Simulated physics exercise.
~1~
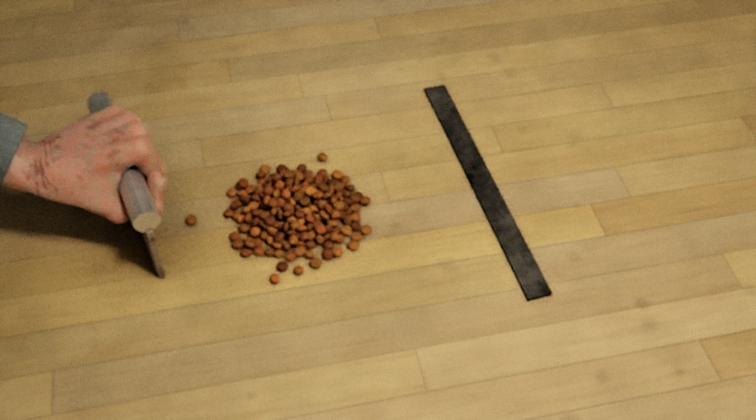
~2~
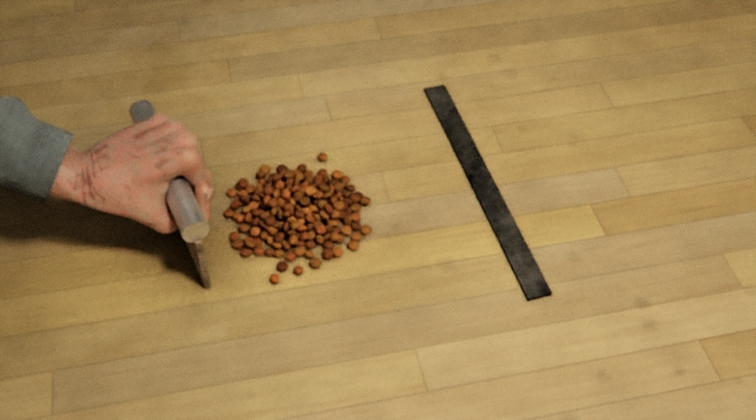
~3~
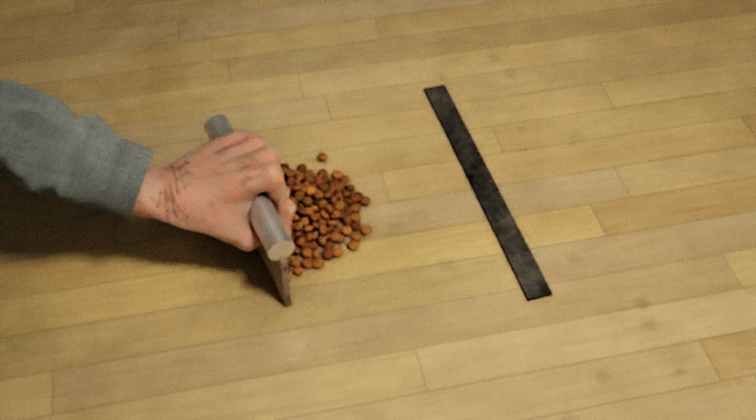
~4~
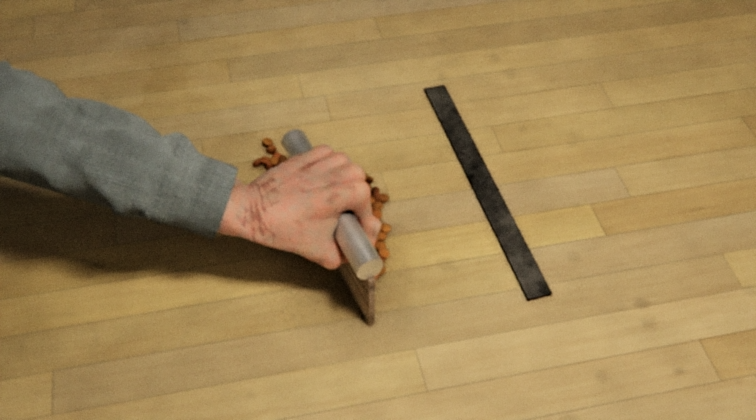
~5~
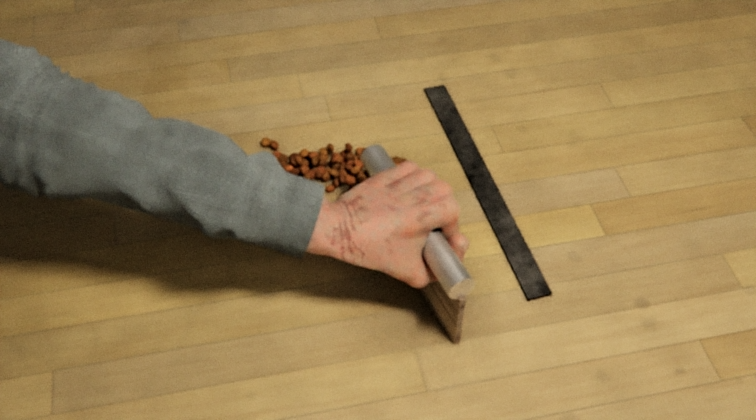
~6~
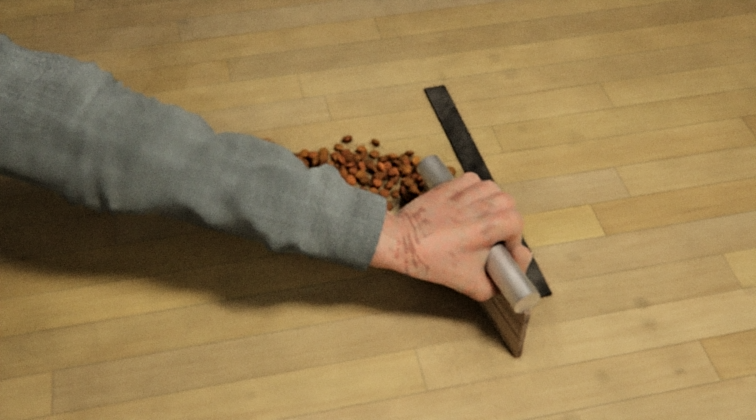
A hand pushes a scraper rightwards through brown kibble, which ends heaped short of the dark strip.
